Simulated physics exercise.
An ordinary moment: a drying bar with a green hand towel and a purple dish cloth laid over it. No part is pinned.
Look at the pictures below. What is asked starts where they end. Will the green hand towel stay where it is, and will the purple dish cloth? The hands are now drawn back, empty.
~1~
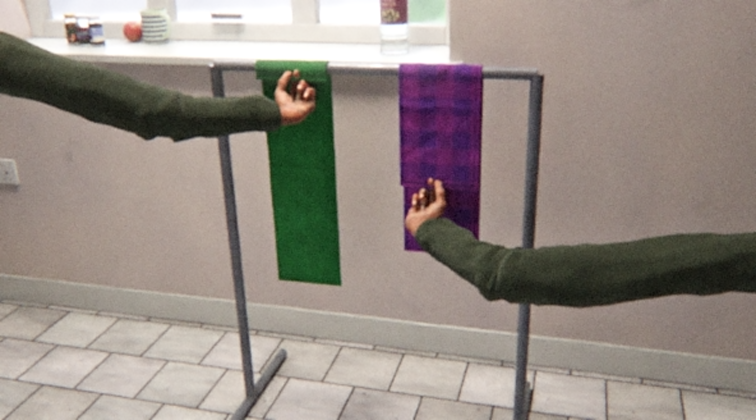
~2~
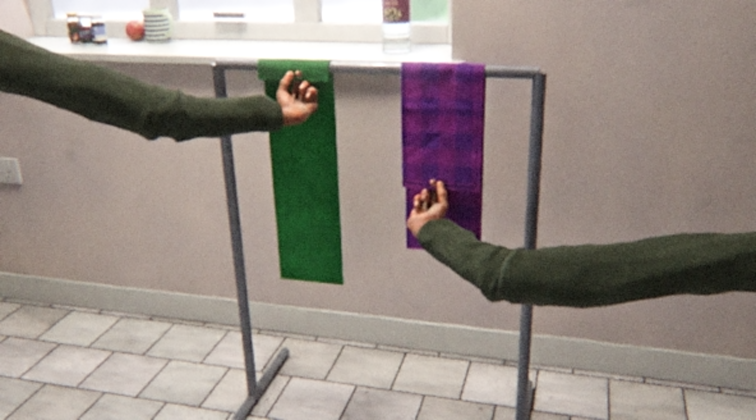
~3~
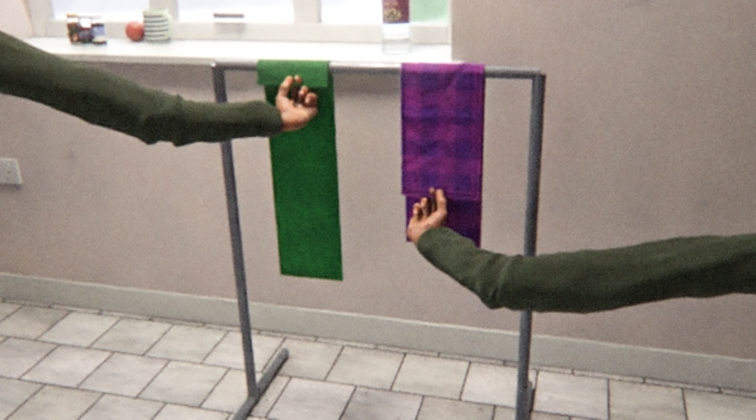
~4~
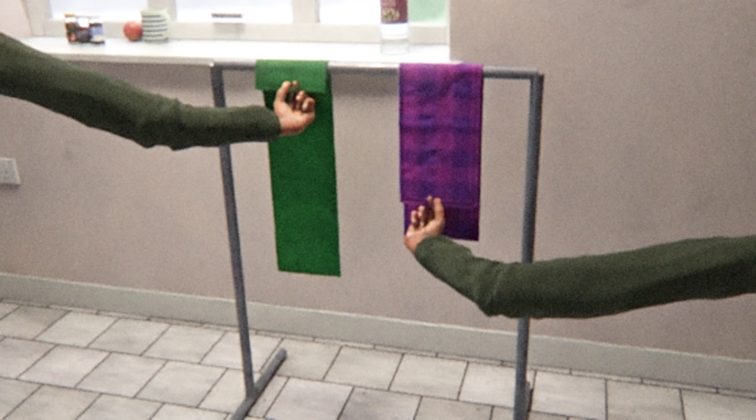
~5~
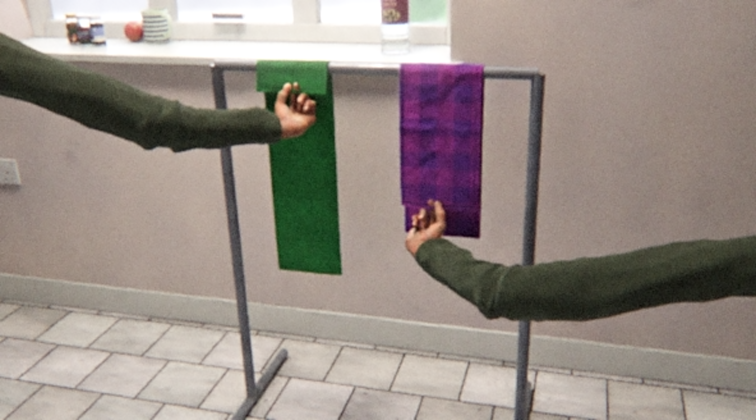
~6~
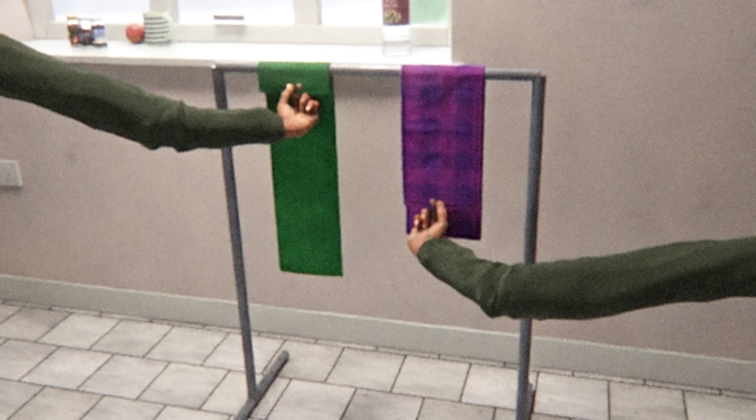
Result: The green hand towel falls off; the purple dish cloth stays where it is.
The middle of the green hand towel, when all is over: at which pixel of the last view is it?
Its middle settles around (320, 406).
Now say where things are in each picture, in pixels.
Hand towel front hem (308, 75), back hem (325, 280); dish cloth front hem (420, 181), back hem (423, 247), in the first frame.
Hand towel front hem (310, 75); dish cloth front hem (422, 183), in the second frame.
Hand towel front hem (310, 80); dish cloth front hem (421, 191), in the third frame.
Hand towel front hem (308, 86); dish cloth front hem (419, 199), in the fourth frame.
Hand towel front hem (309, 88); dish cloth front hem (420, 203), in the fifth frame.
Hand towel front hem (311, 88), back hem (326, 272), front far shorter than the back; dish cloth front hem (422, 202), back hem (424, 231), front almost as long as the back, in the sixth frame.
Then, 0.46 s past the final frame, hand towel clear of the rail and dropping near (317, 342); dish cloth unmoved.
Then, 0.80 s past the final frame, hand towel in a heap on the floor near (321, 405); dish cloth unmoved.
When it is over, hand towel in a heap on the floor near (321, 405); dish cloth unmoved. The green hand towel is pulled off by its long side and the purple dish cloth stays on.
